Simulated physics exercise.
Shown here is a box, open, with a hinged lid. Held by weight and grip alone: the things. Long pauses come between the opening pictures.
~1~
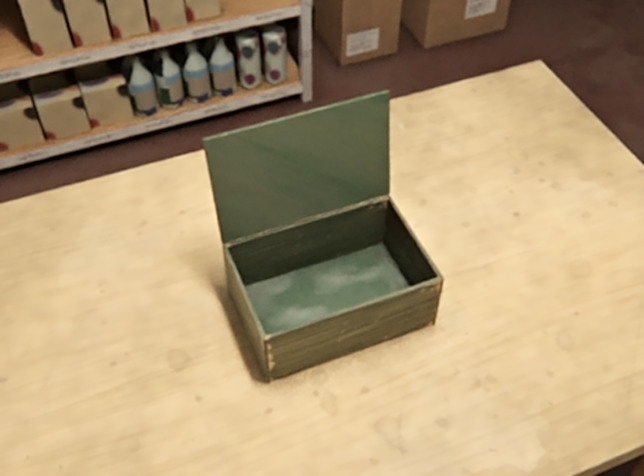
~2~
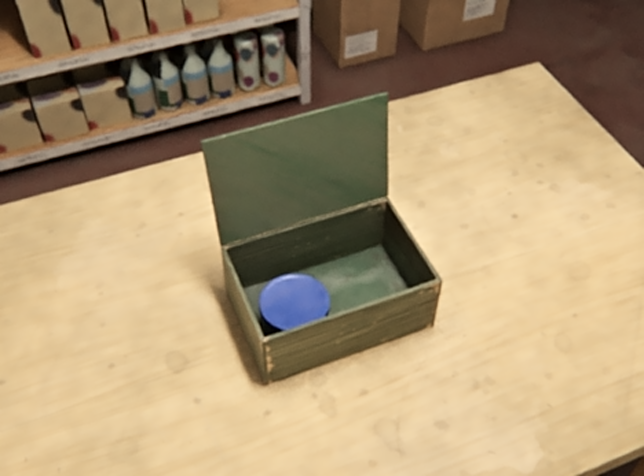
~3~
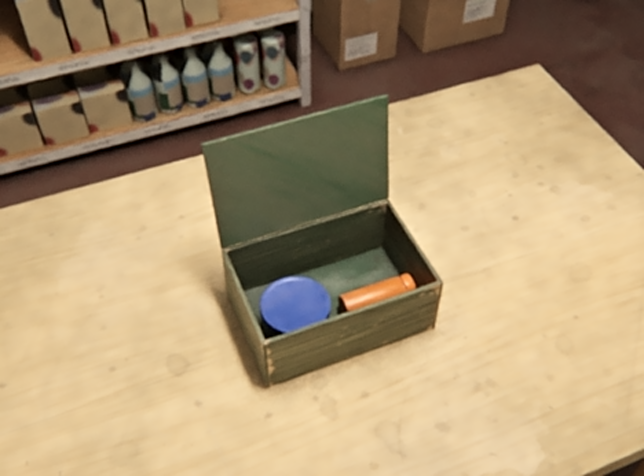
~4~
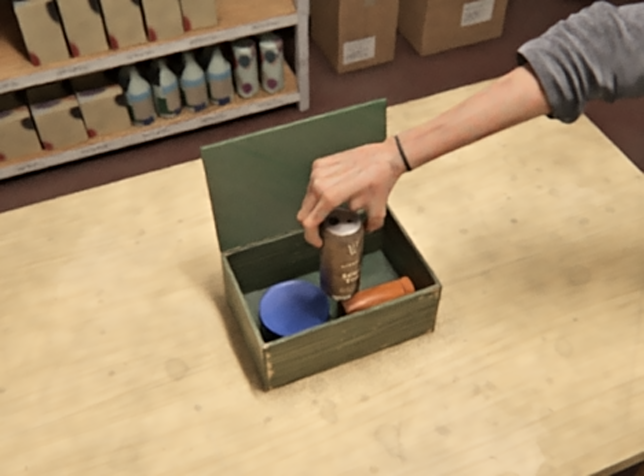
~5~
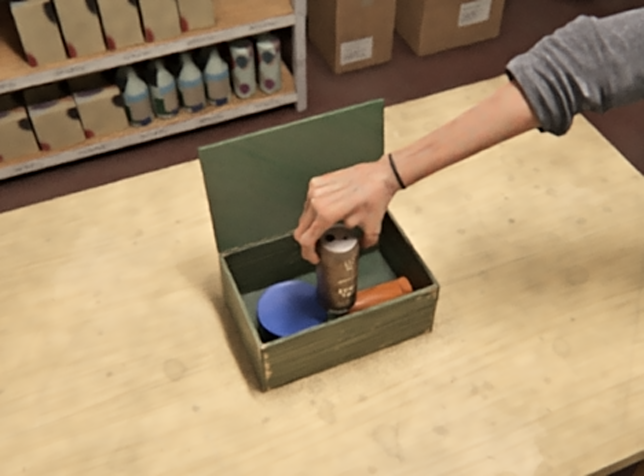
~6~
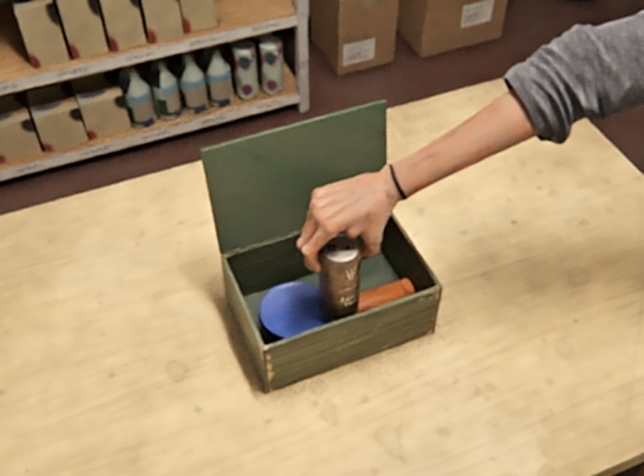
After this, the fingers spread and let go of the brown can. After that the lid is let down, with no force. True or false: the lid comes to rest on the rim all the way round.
True.
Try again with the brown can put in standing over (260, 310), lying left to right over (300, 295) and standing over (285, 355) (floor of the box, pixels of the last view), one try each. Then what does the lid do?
Lid, in order: Held open, fully down, held open.
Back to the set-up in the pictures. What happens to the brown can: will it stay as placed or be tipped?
By the end it has leaned over.
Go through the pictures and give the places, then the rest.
In the first frame, the last thing is not in view yet.
In the second frame, the last thing is not in view yet.
In the third frame, the last thing is not in view yet; orange shaker (378, 297).
In the fourth frame, still above its spot; brown can (341, 256); orange shaker (377, 301).
In the fifth frame, still above its spot; brown can (337, 271).
In the sixth frame, in place under the hand; brown can (339, 280).
Then, 0.70 s later than the last frame, brown can on its side near (382, 312).
Then, 1.40 s later than the last frame, lid 72° above the rim; brown can on its side near (381, 318); orange shaker moved about its own width.
Then, 2.10 s later than the last frame, lid 23° above the rim; brown can on its side near (381, 318); orange shaker moved well along.
When it is over, lid shut; lying over in the box, brown can; moved from the start, orange shaker; blue tub as before. End places, in pixels of the last picture, brown can near (381, 318).
